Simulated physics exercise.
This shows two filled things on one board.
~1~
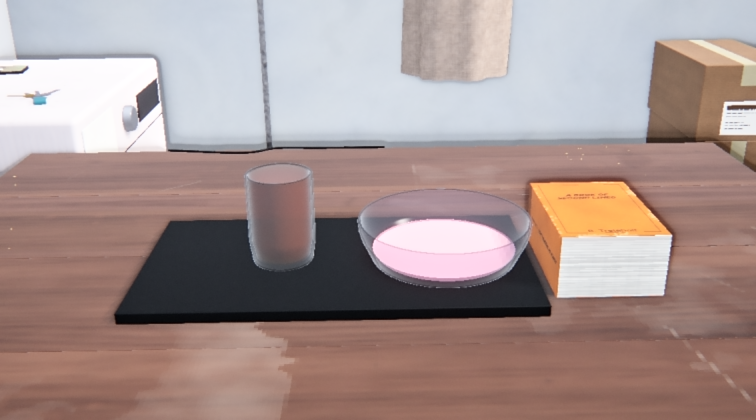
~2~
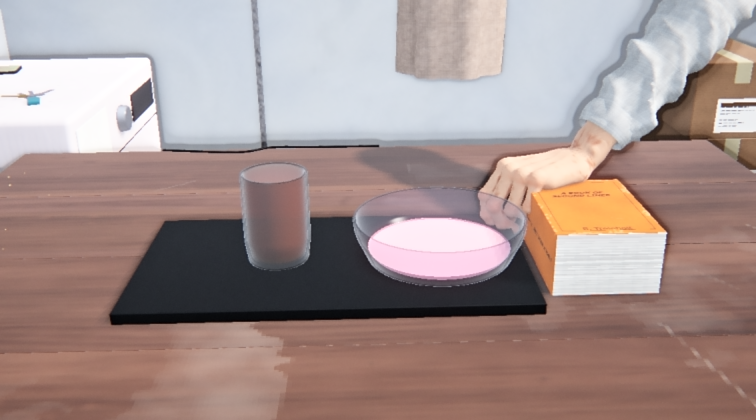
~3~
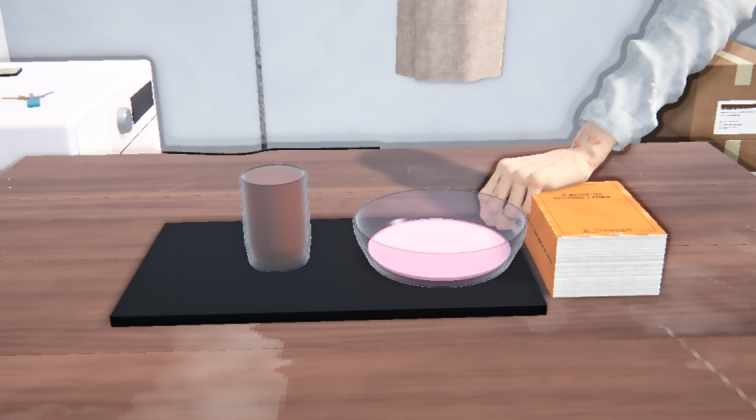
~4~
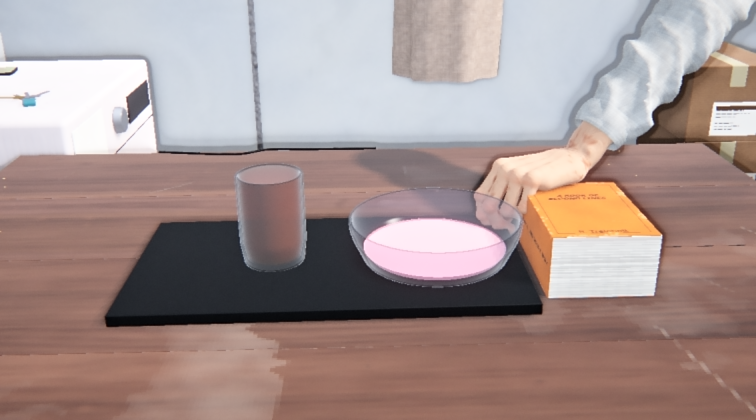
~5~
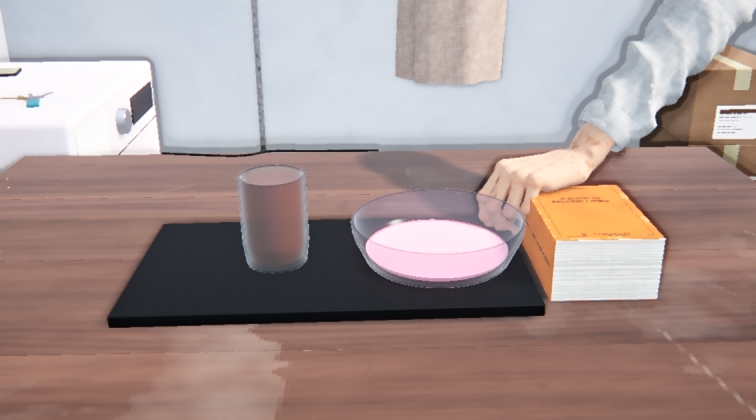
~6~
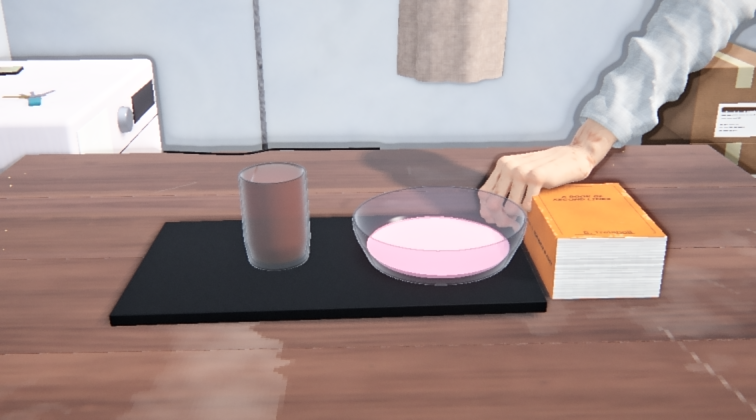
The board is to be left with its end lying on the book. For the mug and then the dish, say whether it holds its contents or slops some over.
As I see it, mug: Lets some out. Dish: Retains its contents.
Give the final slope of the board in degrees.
The slope works out to about 10 degrees.
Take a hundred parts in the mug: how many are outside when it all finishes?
Something like 4 in a hundred.
Shortly, the board slopes by about 6°; mug, it has lost some; dish, none is lost.
Then, the board slopes by about 12°; mug, it has lost some; dish, none is lost.
At the finish, the board slopes by about 10°, resting on the book; mug, it has lost some; dish, none is lost.
